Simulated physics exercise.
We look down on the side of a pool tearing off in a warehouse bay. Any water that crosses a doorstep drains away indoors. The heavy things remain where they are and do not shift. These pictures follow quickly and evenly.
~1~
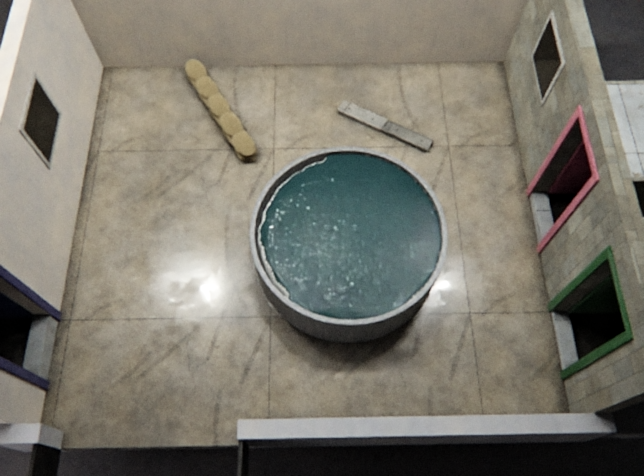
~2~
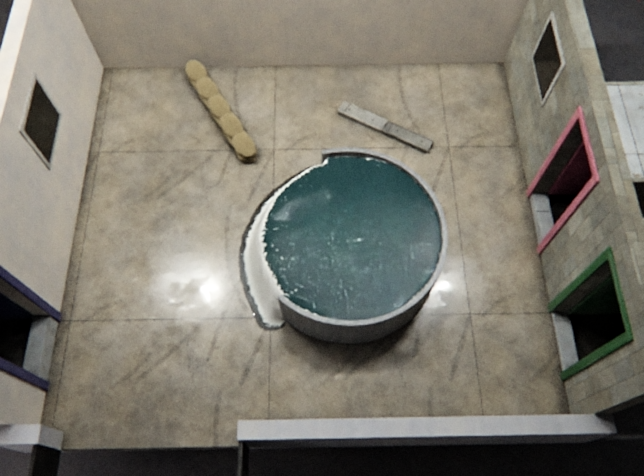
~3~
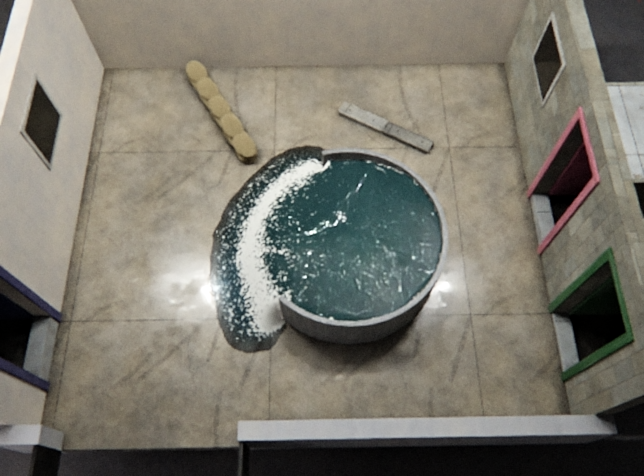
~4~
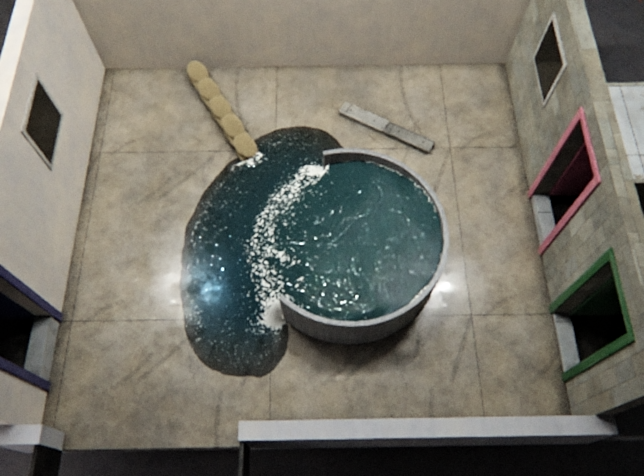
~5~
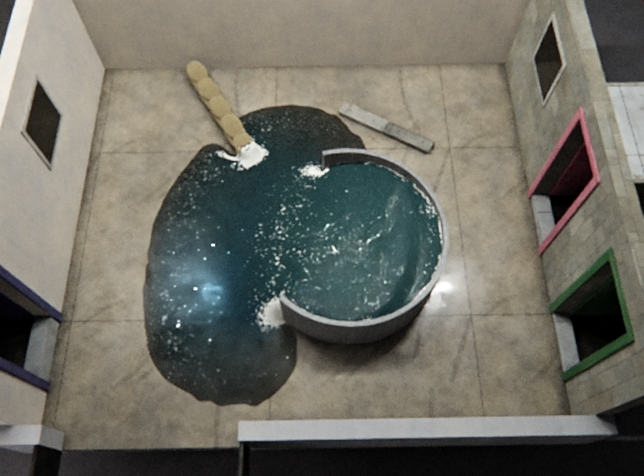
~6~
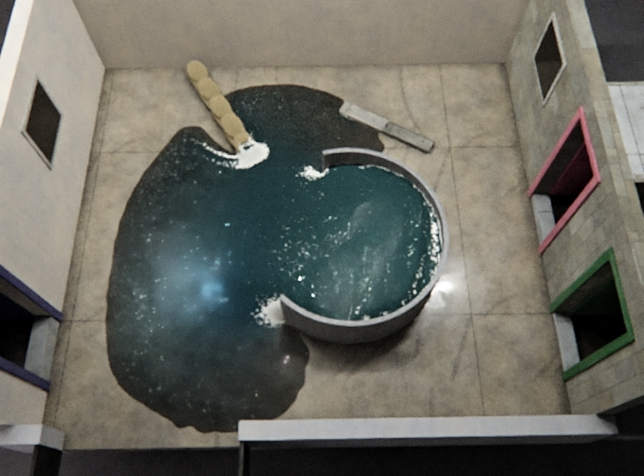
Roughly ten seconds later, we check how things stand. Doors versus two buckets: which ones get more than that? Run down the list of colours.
One by one: I expect the blue door to stop at two buckets or less, I expect the pink door to stop at two buckets or less, I expect the green door to stop at two buckets or less.
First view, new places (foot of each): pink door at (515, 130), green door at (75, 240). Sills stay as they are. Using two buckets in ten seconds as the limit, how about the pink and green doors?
The pink door falls short, and the green door overflows.
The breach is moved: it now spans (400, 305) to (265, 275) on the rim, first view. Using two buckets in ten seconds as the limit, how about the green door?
In that case the green door crosses the line.
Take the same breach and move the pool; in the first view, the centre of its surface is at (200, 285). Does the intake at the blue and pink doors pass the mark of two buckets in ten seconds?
In that case the blue door tops that amount and the pink door remains beneath it.
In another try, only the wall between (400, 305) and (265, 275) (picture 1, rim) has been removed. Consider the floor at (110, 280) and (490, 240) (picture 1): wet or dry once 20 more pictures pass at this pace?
Well, the first place would be submerged and the second one submerged.
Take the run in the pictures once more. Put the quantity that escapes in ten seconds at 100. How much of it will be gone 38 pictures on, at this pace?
Roughly 55 percent.
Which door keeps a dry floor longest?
That's the green one.
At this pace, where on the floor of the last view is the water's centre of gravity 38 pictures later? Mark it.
Close to pixel (231, 212).
A moment on, water covers 50 % of the floor; the blue door wet at the sill, nothing in, the pink door not reached, the green door not reached.
Next, water covers 50 % of the floor; the blue door wet at the sill, nothing in, the pink door not reached, the green door not reached.
Then, water covers 60 % of the floor; the blue door wet at the sill, nothing in, the pink door not reached, the green door not reached.
Later, water covers 80 % of the floor; the blue door wet at the sill, nothing in, the pink door wet at the sill, nothing in, the green door not reached.
In the end, water covers 95 % of the floor; the blue door wet at the sill, nothing in, the pink door wet at the sill, nothing in, the green door under two buckets in.
